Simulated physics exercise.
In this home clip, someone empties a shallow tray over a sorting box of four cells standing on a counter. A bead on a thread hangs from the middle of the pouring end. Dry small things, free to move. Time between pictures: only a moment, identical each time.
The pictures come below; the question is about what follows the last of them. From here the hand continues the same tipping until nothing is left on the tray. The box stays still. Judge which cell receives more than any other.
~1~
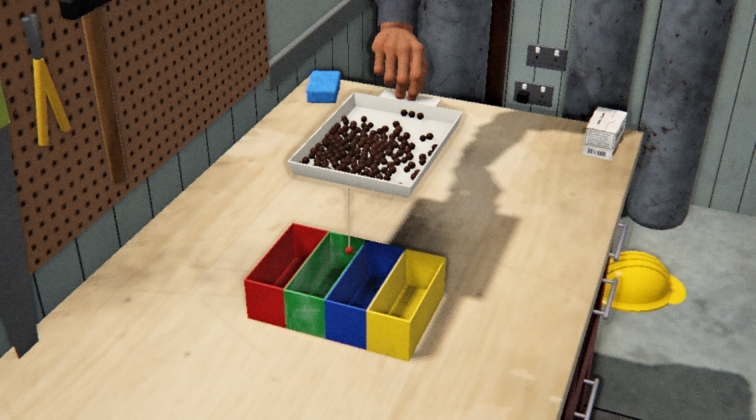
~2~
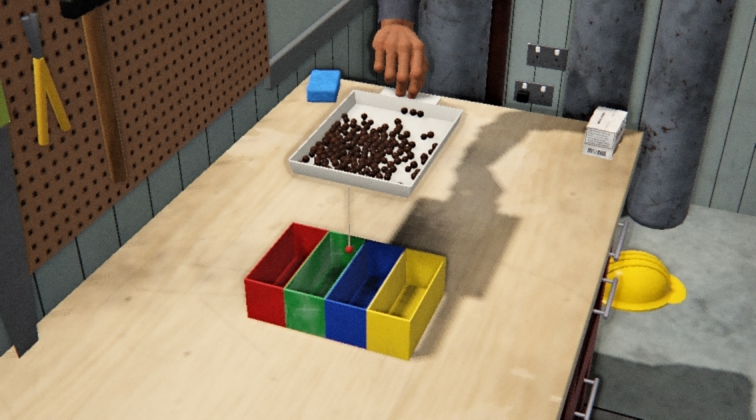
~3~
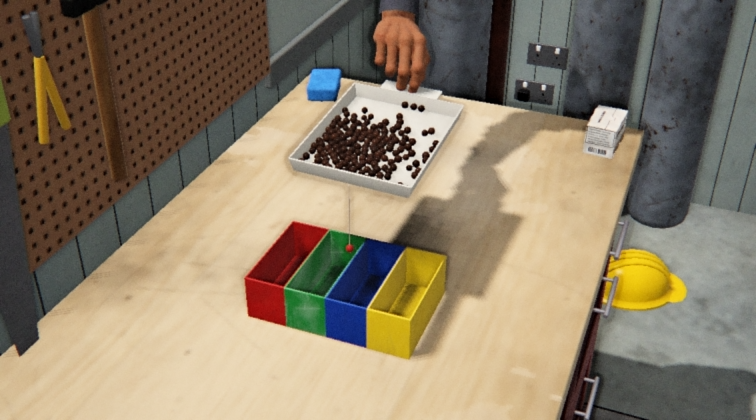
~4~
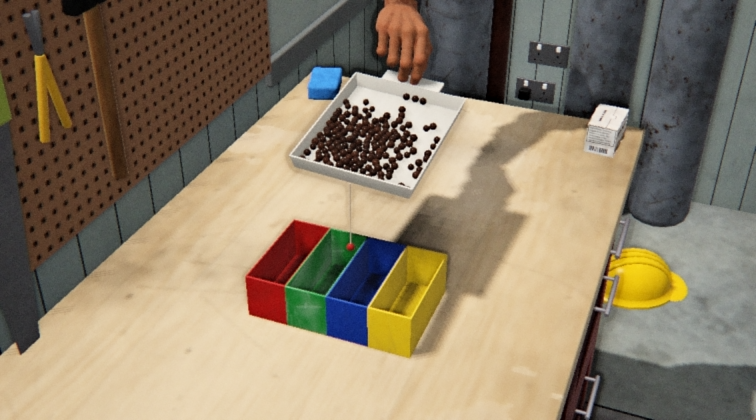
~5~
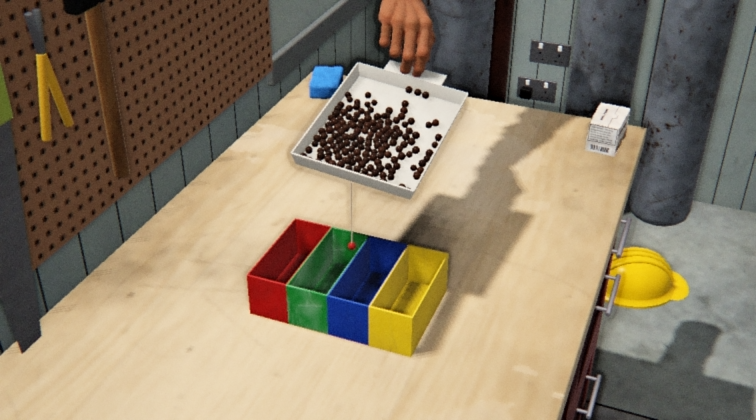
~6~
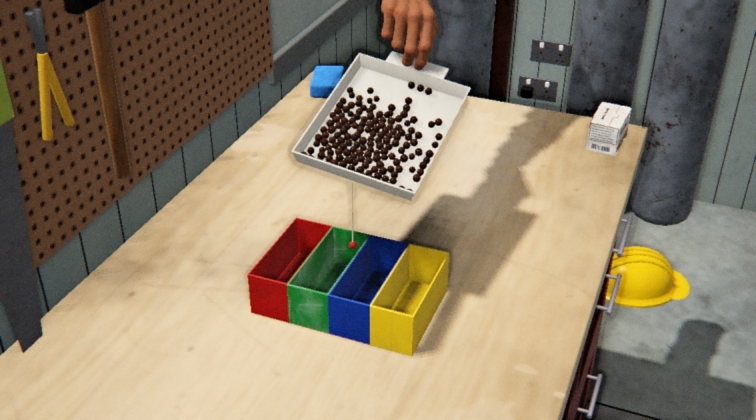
The yellow cell receives the most.
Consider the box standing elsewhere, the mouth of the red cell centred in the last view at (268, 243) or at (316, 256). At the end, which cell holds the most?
Try 1 - that yellow cell; try 2 - blue.
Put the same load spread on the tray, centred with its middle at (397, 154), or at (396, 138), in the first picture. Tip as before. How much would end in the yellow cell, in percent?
Close to 90 per cent, followed by close to 80 per cent.
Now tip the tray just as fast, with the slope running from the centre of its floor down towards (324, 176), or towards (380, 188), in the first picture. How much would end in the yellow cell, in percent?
I'd expect around 0 in a hundred first and around 60 in a hundred second.
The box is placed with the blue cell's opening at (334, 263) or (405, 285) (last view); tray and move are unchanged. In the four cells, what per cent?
In turn about 30 and about 100 percent.
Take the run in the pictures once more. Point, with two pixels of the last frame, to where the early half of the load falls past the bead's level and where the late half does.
For the early half I get (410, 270), and for the late half (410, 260).
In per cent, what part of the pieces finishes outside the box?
Close to 10 percent, I reckon.
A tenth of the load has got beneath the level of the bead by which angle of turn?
Angle reached: About 75°.
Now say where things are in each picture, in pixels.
Corners of the pouring end at (293, 160) and (408, 184), level; middle of the load at (365, 151), chocolate balls; bead on its thread at (349, 250); red cell at (265, 300); green cell at (305, 310); blue cell at (346, 321); yellow cell at (388, 332), in the first picture.
Corners of the pouring end at (293, 159) and (408, 184), level; middle of the load at (365, 149), in the second picture.
Corners of the pouring end at (293, 157) and (409, 185), tipped barely, lowest at the right corner; middle of the load at (366, 146), in the third picture.
Corners of the pouring end at (294, 154) and (410, 186), tipped a little, lowest at the right corner; middle of the load at (367, 142), a stray few on the move, in the fourth picture.
Corners of the pouring end at (296, 152) and (411, 188), tipped a little, lowest at the right corner; middle of the load at (369, 139), a small part on the move, in the fifth picture.
Corners of the pouring end at (297, 150) and (412, 190), tipped clearly, lowest at the right corner; middle of the load at (371, 139), nearly all on the move; red cell at (269, 295); green cell at (308, 305); blue cell at (349, 316); yellow cell at (391, 327), in the sixth picture.
Soon after the last picture, tray tipped steeply; all on the tray.
A little later, tray tipped right over; a small part on the tray; about two thirds in the yellow cell; a small part in the blue cell; a stray few in the green cell; a small part falling or outside the box.
Later still, tray tipped past a quarter turn; most in the yellow cell; a small part in the blue cell; a stray few in the green cell; a small part falling or outside the box.
By the end, tray tipped past a quarter turn; most in the yellow cell; a small part in the blue cell; a stray few in the green cell; none in the red cell; a small part outside the box.
